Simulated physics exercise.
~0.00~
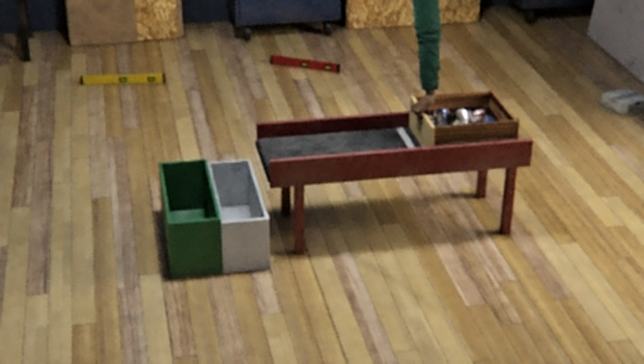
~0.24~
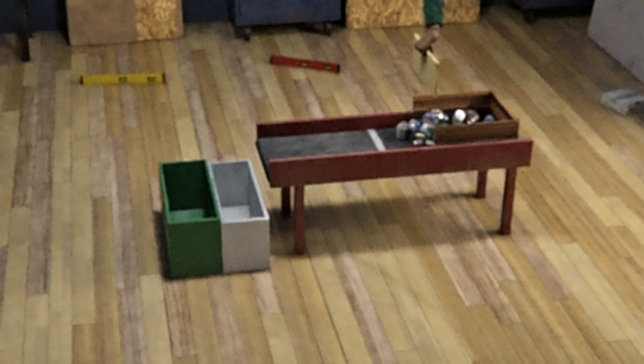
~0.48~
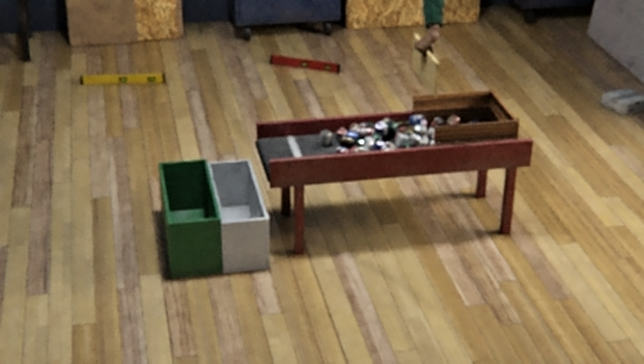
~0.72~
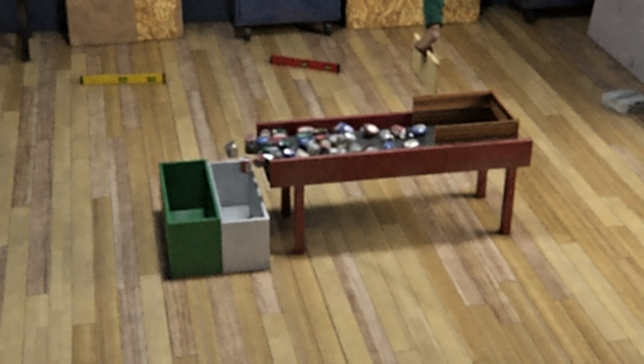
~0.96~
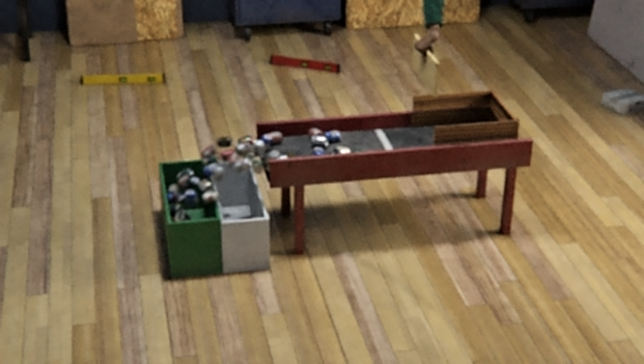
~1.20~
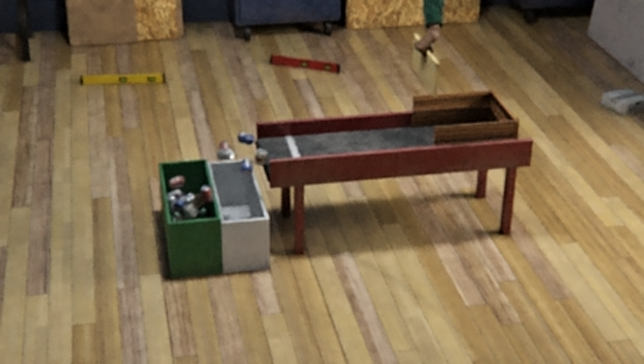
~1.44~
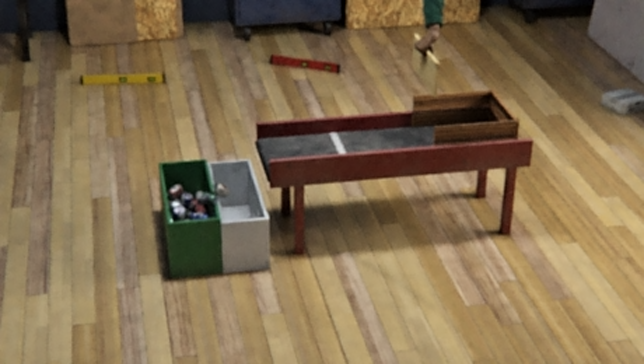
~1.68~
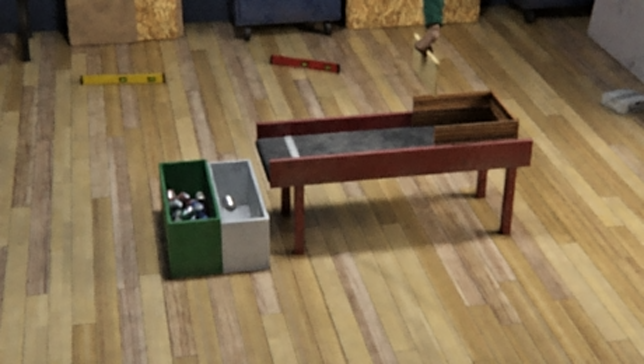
A hand lifts the pen's gate and a belt carries small cans left, nearly all dropping into the green tote.
